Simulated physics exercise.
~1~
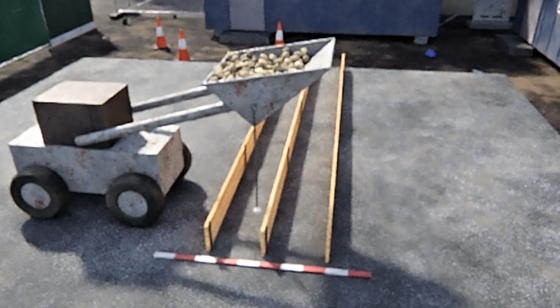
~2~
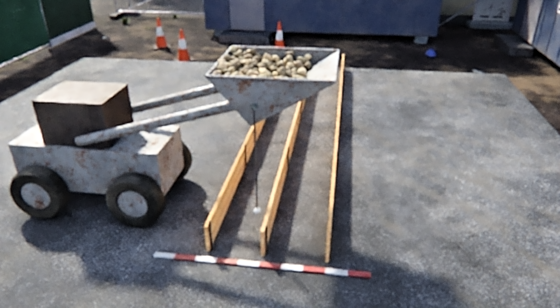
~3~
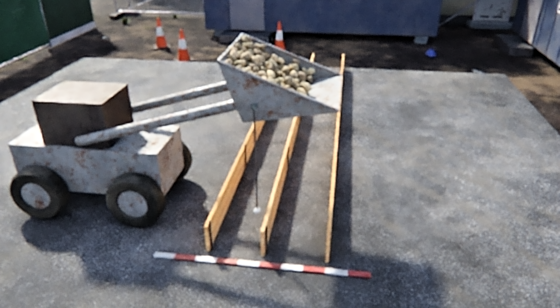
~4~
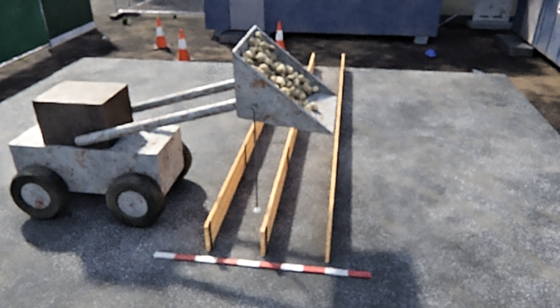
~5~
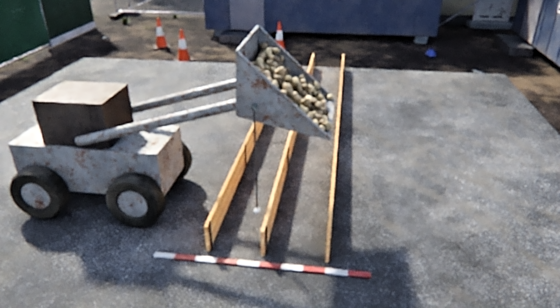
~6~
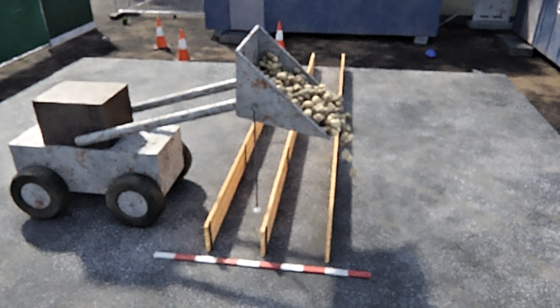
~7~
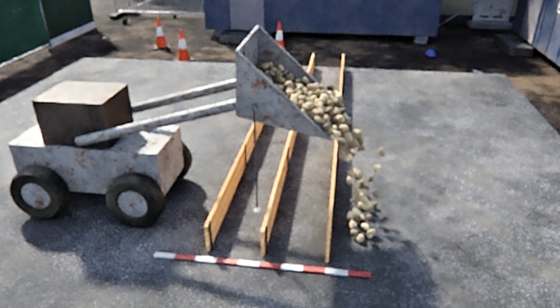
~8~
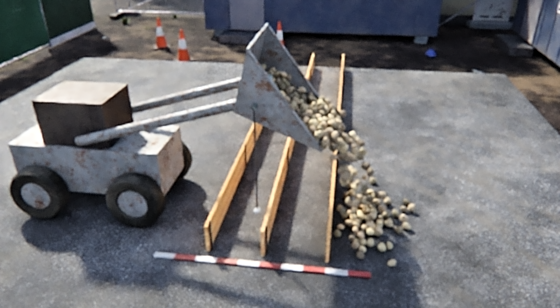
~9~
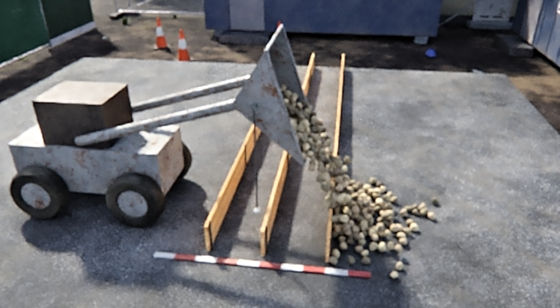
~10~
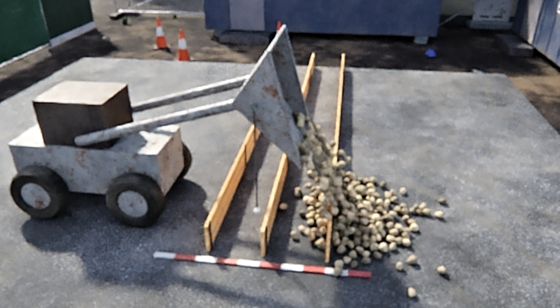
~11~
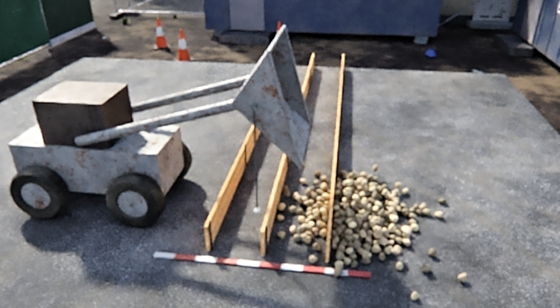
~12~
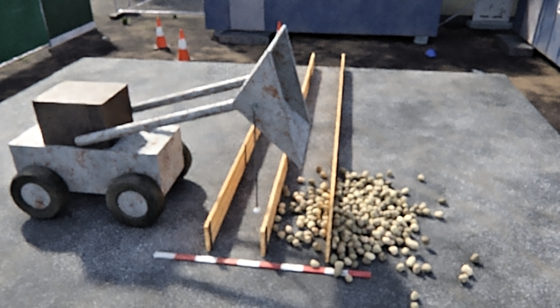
A grey bucket heaped with rounded stones, held on the arms of a small wheeled loader at left, begins tilting down to the right above three long wooden planks on the pavement. It pauses partly tipped while the stones slide toward its lower edge and start spilling over. The bucket then tips more steeply, and the rest pour out in a stream, piling up around the right-hand plank near a red and white striped bar. A few stones roll farther right. The bucket hangs empty and still, with most of the stones lying beyond the last plank.
